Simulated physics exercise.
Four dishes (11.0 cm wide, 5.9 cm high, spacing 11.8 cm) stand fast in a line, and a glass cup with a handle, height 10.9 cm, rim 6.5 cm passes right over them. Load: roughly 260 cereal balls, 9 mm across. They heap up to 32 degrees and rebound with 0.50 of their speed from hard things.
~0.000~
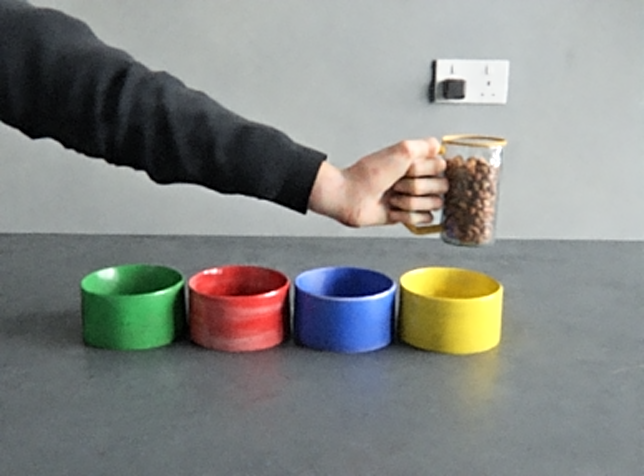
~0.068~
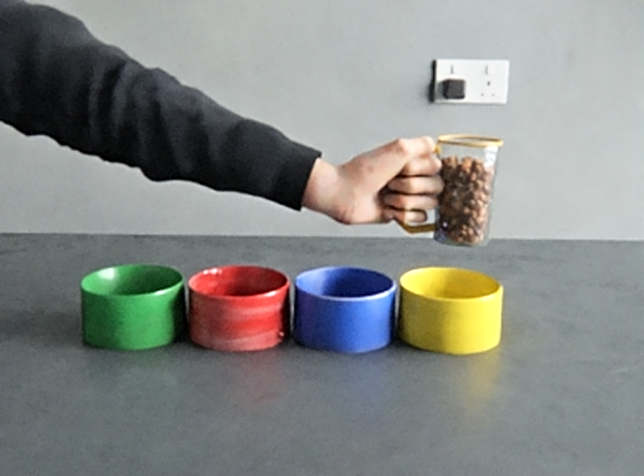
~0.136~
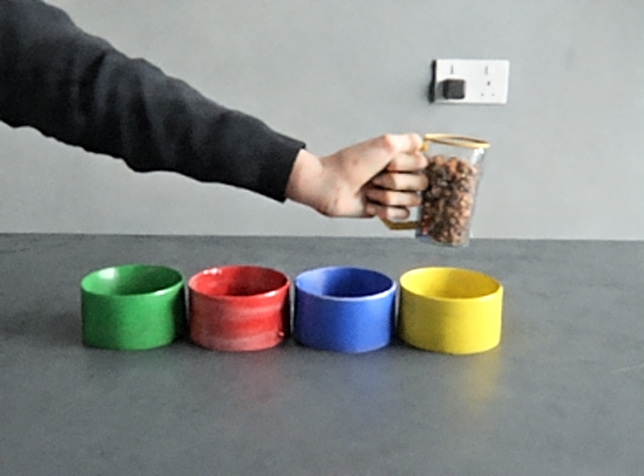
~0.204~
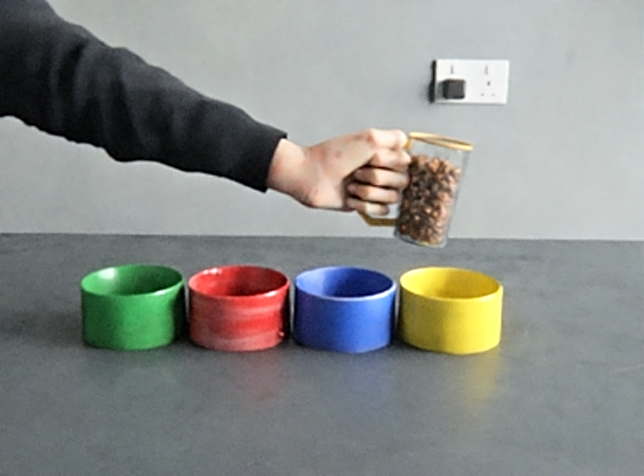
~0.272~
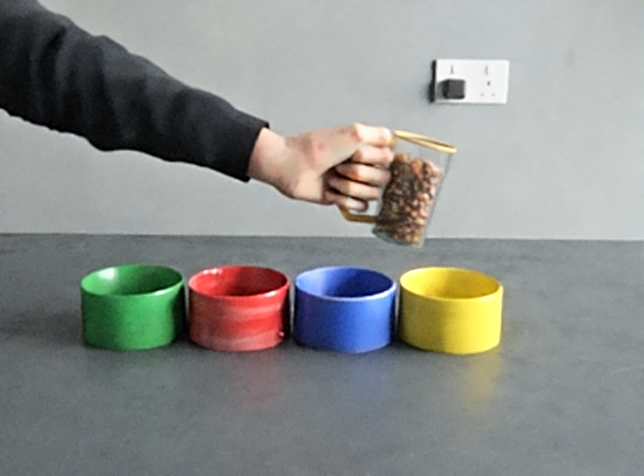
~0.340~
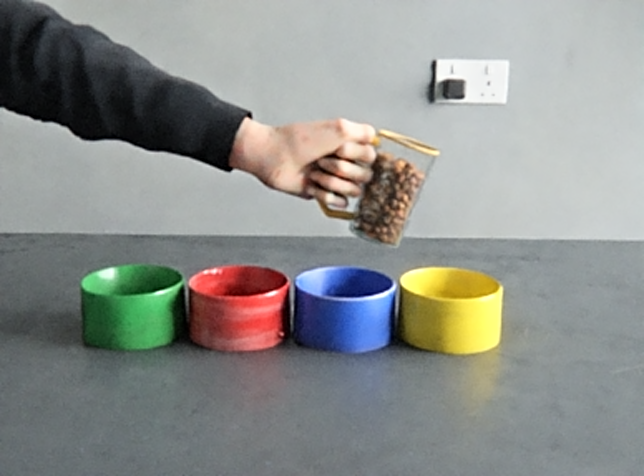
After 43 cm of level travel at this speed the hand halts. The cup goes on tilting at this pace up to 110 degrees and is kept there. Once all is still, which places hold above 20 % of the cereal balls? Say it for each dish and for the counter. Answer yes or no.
Red dish: No; blue dish: No; green dish: Yes; yellow dish: No; on the counter: No.
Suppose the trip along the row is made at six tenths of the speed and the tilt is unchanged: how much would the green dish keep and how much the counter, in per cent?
Then: Green 50, counter 0.
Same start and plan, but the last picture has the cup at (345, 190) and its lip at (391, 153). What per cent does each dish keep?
Red 0, blue 0, green 100, yellow 0.
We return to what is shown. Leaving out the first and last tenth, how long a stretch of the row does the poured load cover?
Some 6 cm.
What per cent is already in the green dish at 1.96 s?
About 35 per cent by then.
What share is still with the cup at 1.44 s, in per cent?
Roughly 100 per cent.
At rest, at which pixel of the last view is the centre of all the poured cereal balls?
Around (144, 314).
After 1.00 s, tilt 61 degrees; cup holds 100 %.
After 1.44 s, tilt 90 degrees; cup holds 100 %.
After 1.96 s, tilt 110 degrees; cup holds 65 %, green 35 %.
In the end, at 3.6 s, red 0 %, blue 0 %, green 100 %, yellow 0 %, counter 0 %.
